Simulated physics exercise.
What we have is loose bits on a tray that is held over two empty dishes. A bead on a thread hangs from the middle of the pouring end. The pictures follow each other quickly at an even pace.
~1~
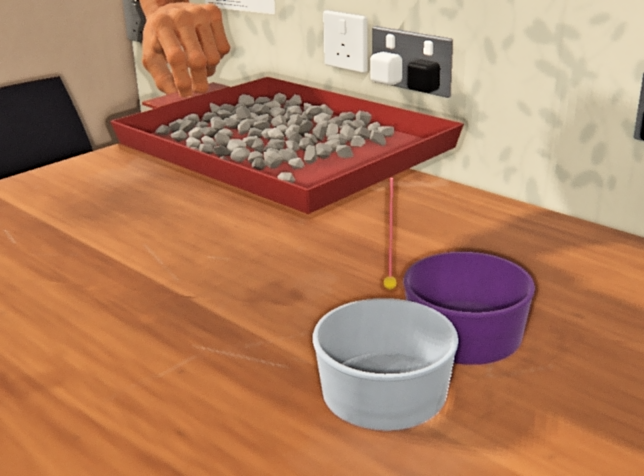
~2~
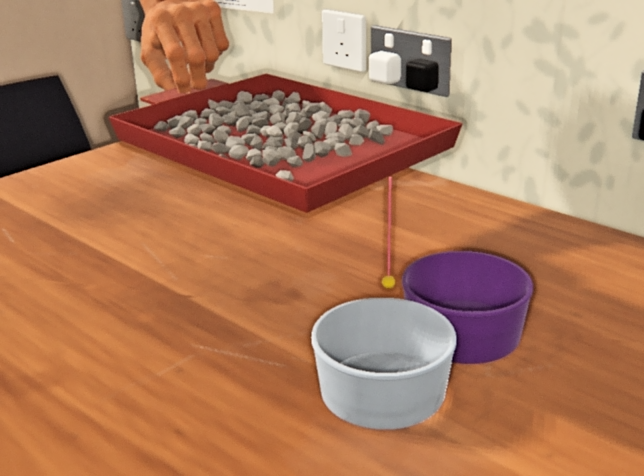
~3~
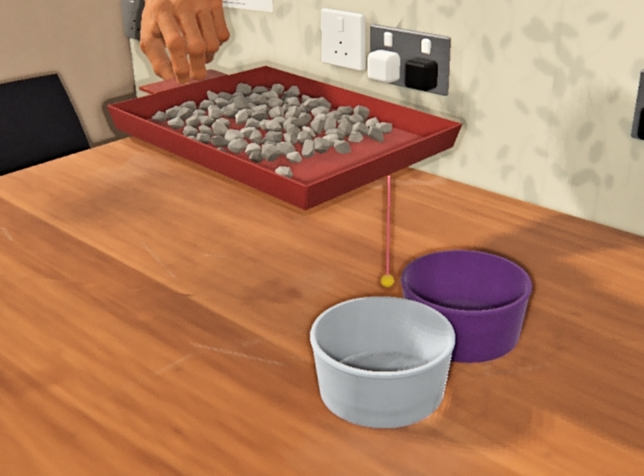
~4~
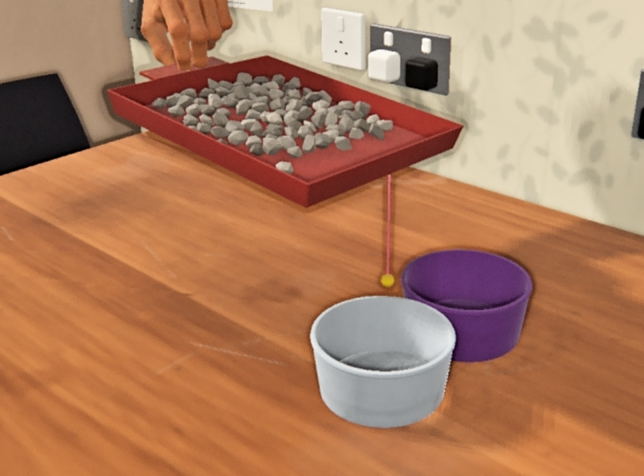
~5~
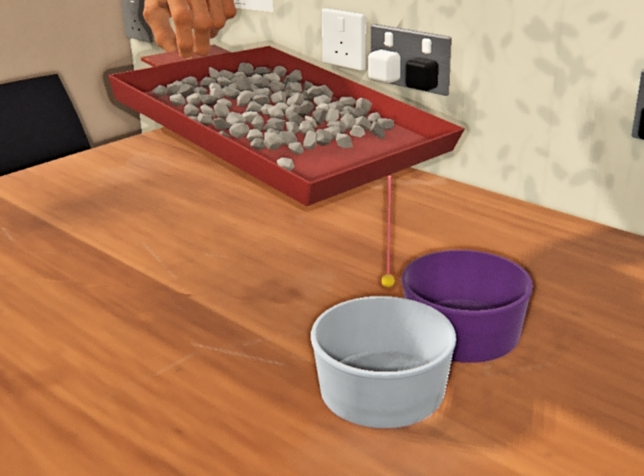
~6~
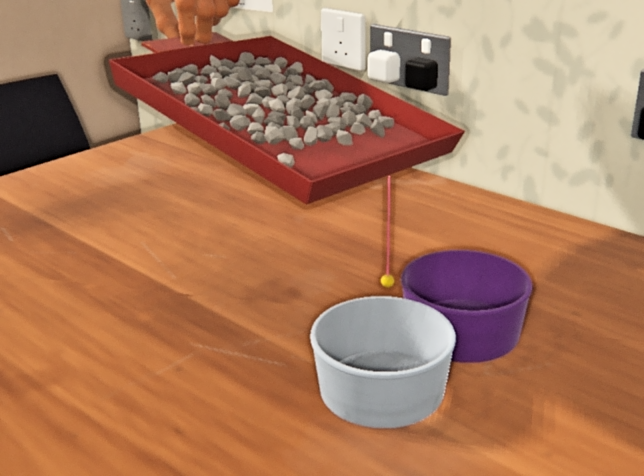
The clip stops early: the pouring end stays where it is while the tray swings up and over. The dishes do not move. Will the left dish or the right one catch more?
It favours the right-hand dish.
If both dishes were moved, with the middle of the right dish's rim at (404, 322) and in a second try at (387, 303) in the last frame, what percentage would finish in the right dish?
Near 20 % and 10 %.
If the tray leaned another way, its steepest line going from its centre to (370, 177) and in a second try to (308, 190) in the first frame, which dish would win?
At the first place the dish on the left, at the second the left one.
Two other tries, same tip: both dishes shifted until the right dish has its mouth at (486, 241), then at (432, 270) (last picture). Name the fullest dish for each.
First left, then the right-hand dish.
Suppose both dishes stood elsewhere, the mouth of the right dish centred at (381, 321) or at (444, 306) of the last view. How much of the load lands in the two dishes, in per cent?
First some 10, then 40 per cent.
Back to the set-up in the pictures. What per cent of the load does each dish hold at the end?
About: Left dish 10, right dish 90 per cent.
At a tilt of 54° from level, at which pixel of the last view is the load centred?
At about (394, 116).
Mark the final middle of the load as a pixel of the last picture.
Near (469, 318).
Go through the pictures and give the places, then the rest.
The first frame shows corners of the pouring end at (307, 186) and (456, 124), level; middle of the load at (282, 131), bits of gravel; left dish at (440, 385); right dish at (521, 324); bead on its thread at (390, 283).
The second frame shows corners of the pouring end at (306, 185) and (455, 123), level; middle of the load at (281, 129).
The third frame shows corners of the pouring end at (306, 183) and (455, 124), tipped barely, lowest at the right corner; middle of the load at (280, 123).
The fourth frame shows corners of the pouring end at (308, 180) and (456, 125), tipped a little, lowest at the right corner; middle of the load at (280, 116).
The fifth frame shows corners of the pouring end at (310, 179) and (457, 128), tipped a little, lowest at the right corner; middle of the load at (282, 109).
The sixth frame shows corners of the pouring end at (311, 178) and (458, 130), tipped a little, lowest at the right corner; middle of the load at (282, 102); left dish at (438, 383); right dish at (518, 322).
Soon, tray tipped steeply; nearly all on the tray; a stray few in the right dish; a stray few in the air.
A while on, tray tipped right over; about half on the tray; a stray few in the left dish; about a third in the right dish; a stray few outside both; a small part in the air.
Towards the end, tray tipped past a quarter turn; a small part in the left dish; most in the right dish; a small part outside both.
Finally, tray tipped past a quarter turn; a small part in the left dish; most in the right dish; a small part outside both.
